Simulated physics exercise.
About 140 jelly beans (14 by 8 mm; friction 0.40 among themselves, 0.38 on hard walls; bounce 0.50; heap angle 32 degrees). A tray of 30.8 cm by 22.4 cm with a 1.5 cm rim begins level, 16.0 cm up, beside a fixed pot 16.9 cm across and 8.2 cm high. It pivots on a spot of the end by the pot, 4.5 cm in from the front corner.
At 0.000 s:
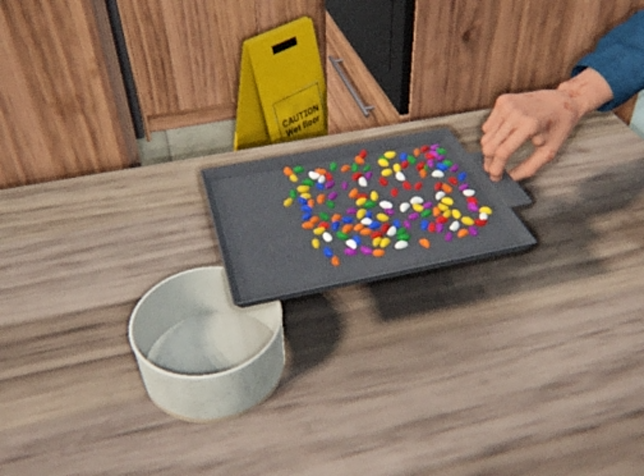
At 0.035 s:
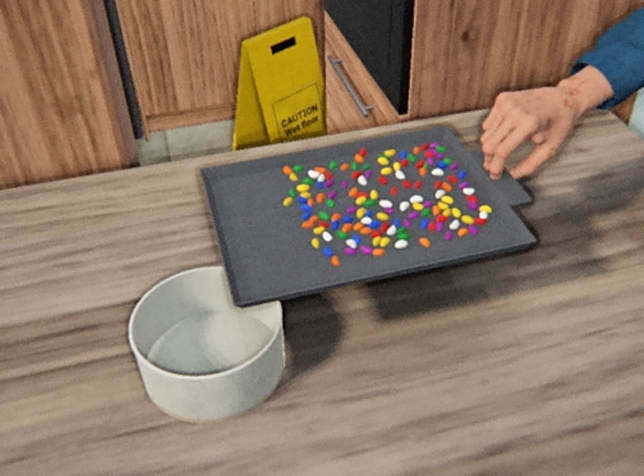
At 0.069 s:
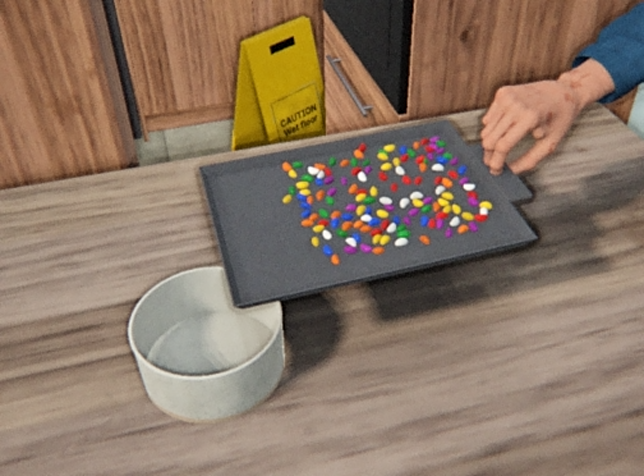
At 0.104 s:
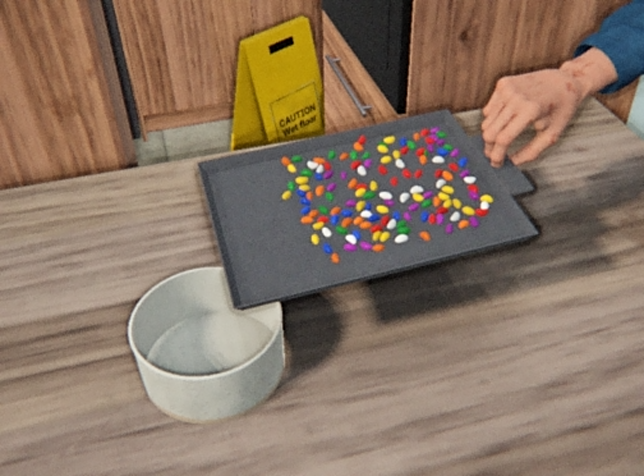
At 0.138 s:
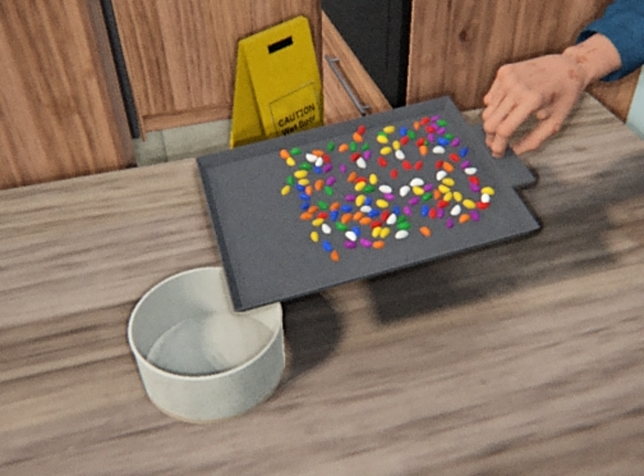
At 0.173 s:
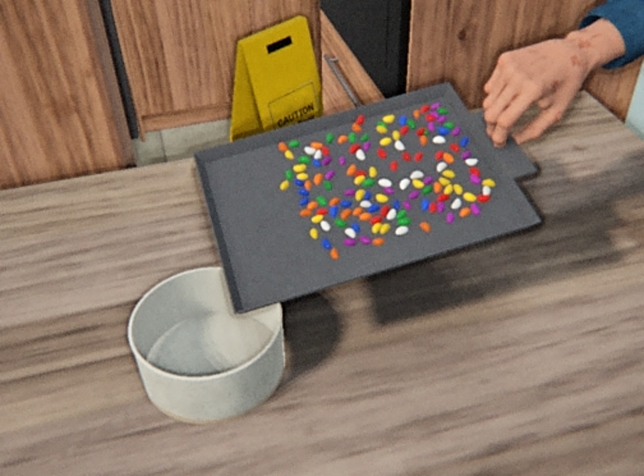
Dark tray of colourful jelly beans tilting gently as a hand raises its far right side beside a white pot.
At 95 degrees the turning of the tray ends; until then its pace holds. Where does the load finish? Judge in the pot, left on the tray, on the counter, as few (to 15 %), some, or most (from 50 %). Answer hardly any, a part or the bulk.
Pot hardly any, tray hardly any, counter the bulk.
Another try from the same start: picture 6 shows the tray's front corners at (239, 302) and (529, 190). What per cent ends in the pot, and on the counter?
Pot 45, counter 55.
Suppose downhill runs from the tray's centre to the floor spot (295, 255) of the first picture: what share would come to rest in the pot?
About 15 per cent.
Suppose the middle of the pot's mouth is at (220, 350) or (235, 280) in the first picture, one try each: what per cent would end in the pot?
About 70 and 0 per cent.
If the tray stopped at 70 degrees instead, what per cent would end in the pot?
It would be near 10 per cent.
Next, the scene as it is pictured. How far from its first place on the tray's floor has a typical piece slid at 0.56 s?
About 10 cm.
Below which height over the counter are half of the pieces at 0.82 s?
Roughly 2 cm.
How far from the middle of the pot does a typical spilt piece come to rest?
Some 22 cm.
Then, at 0.56 s, tilt 52 degrees; the tray holds 100 %, the pot 0 %.
Then, at 0.82 s, tilt 79 degrees; the tray holds 5 %, the pot 5 %.
After 1.18 s, tilt 95 degrees; the tray holds 0 %, the pot 10 %.
In the end, at 2.8 s, pot 10 %, tray 0 %, counter 90 %.
